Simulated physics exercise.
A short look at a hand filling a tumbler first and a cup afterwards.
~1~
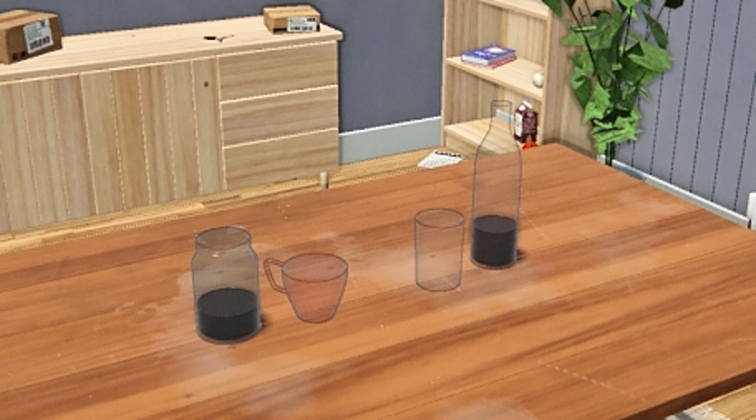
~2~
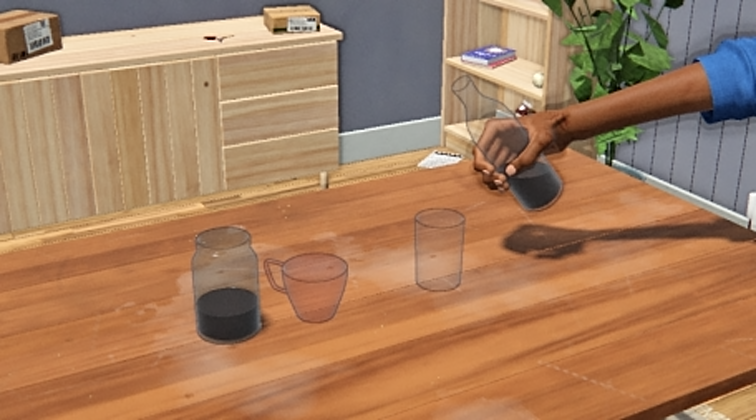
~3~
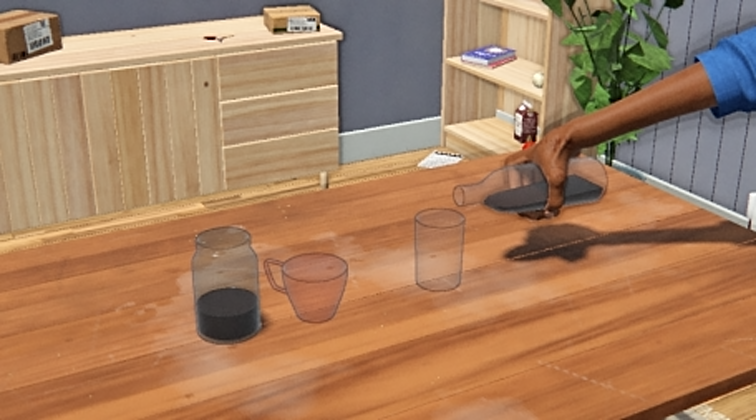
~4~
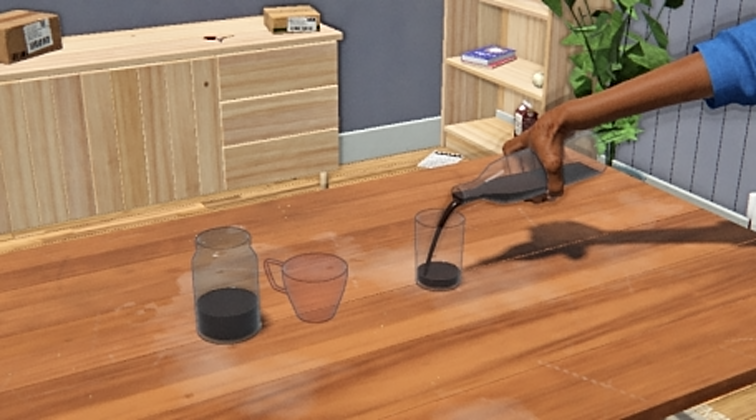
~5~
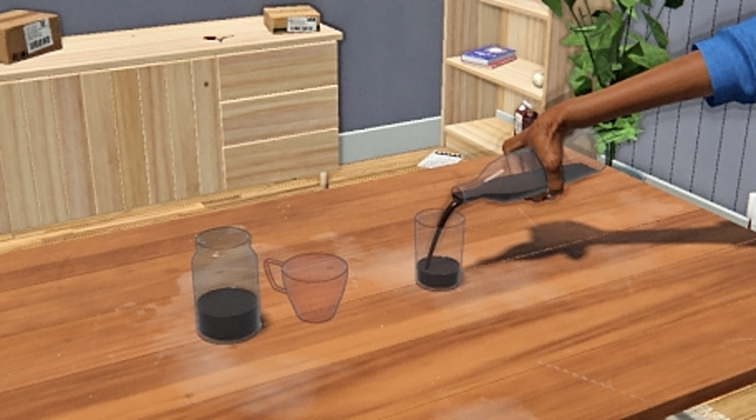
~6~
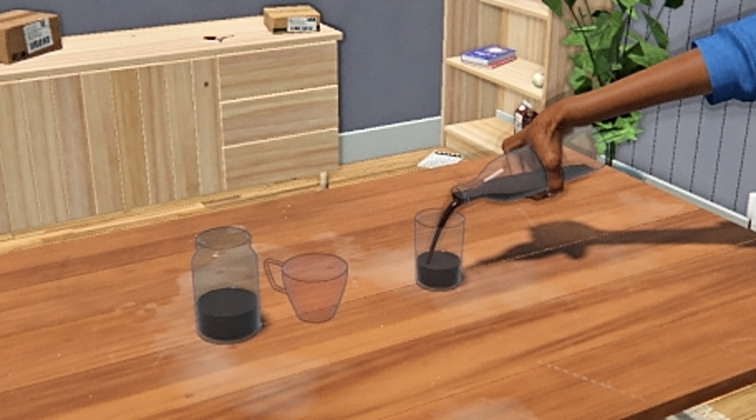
On a wooden table in a room with pale cabinets, a jar and a bottle of dark liquid stand with an empty cup and glass. A hand reaches in from the right, lifts the bottle and tilts it toward the glass, then pours a dark stream that gradually raises the level inside.
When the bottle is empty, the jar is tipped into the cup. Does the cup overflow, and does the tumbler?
The cup has room for it; the tumbler has room for it.
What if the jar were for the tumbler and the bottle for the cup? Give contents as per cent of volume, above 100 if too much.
First 50 %, second 70 %.
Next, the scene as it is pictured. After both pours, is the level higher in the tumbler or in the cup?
In the tumbler.
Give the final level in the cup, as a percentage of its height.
Near 70 in a hundred.
Soon after, the tumbler is about half full.
Later, the tumbler is about two thirds full.
In the end, the cup is about two thirds full; the tumbler is about two thirds full.
